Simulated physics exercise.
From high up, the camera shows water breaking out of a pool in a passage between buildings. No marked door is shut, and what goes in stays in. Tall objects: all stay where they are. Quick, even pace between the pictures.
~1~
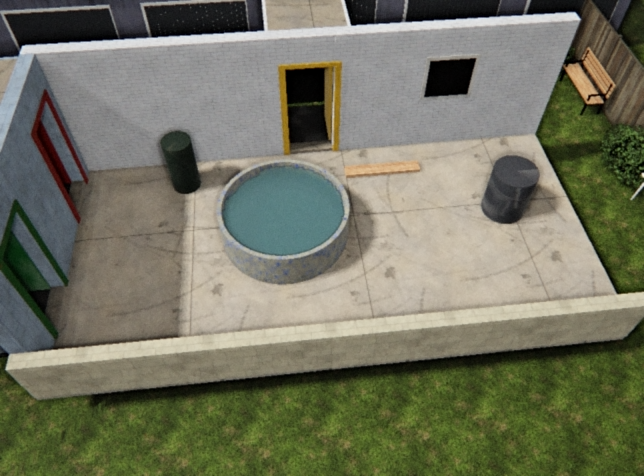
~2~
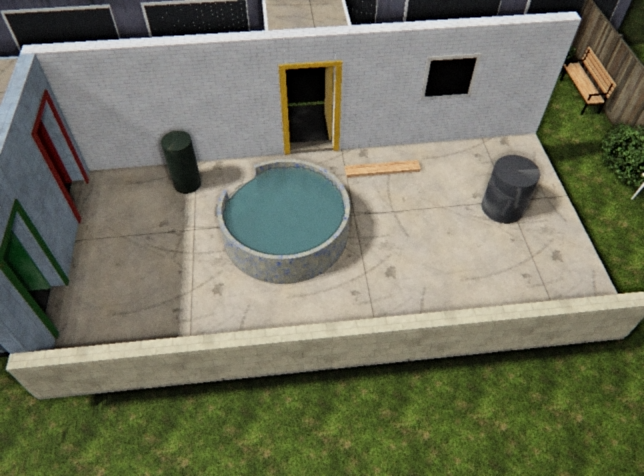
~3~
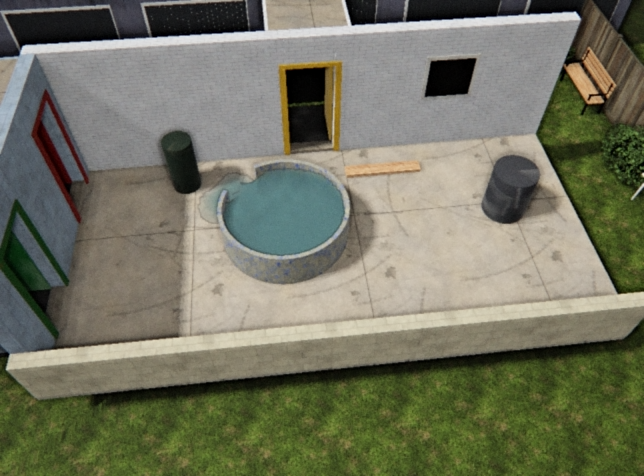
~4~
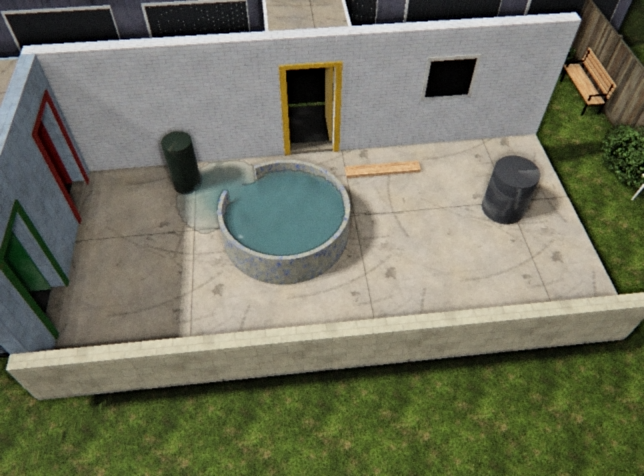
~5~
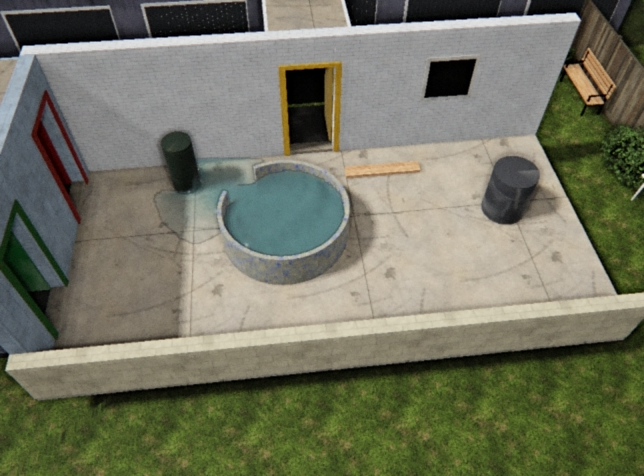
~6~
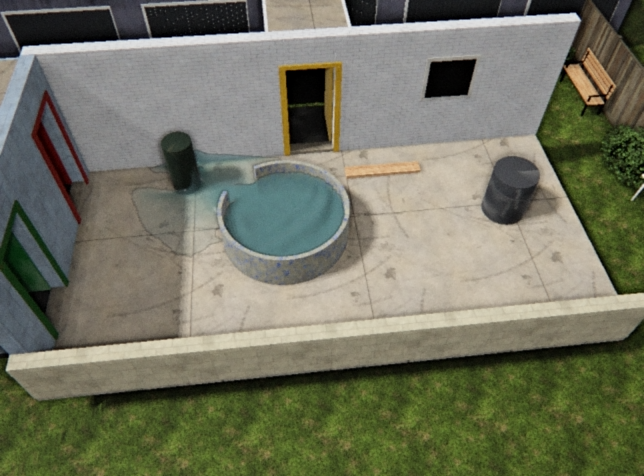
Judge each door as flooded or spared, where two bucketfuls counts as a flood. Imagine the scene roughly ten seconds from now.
The yellow door is spared, the green door is flooded, the red door is flooded.
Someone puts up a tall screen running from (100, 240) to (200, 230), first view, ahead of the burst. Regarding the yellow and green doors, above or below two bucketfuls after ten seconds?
Note: Yellow door remains below threshold; green door remains below threshold.
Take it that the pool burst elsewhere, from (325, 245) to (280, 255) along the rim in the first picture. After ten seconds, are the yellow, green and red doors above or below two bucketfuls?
Result: Yellow remains beneath it; green goes past the limit; red remains beneath it.
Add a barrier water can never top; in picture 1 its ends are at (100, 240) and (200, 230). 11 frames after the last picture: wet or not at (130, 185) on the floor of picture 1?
Result at that point: Inundated.
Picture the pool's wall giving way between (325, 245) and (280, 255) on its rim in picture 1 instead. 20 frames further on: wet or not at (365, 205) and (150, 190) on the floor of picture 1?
Respectively, left dry and left dry.
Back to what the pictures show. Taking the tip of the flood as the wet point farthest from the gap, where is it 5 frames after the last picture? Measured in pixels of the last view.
The farthest point of the front sits at (89, 176).
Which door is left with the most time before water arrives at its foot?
The one in green.
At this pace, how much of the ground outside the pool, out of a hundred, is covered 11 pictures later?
That should be about 25 %.
A moment on, water covers 15 % of the floor; the yellow door wet at the sill, nothing in, the green door not reached, the red door wet at the sill, nothing in.
Next, water covers 25 % of the floor; the yellow door wet at the sill, nothing in, the green door wet at the sill, nothing in, the red door over two buckets in.
Then, water covers 40 % of the floor; the yellow door wet at the sill, nothing in, the green door under two buckets in, the red door far over two buckets in.
Later, water covers 70 % of the floor; the yellow door wet at the sill, nothing in, the green door under two buckets in, the red door far over two buckets in.
In the end, water covers 85 % of the floor; the yellow door wet at the sill, nothing in, the green door over two buckets in, the red door far over two buckets in.
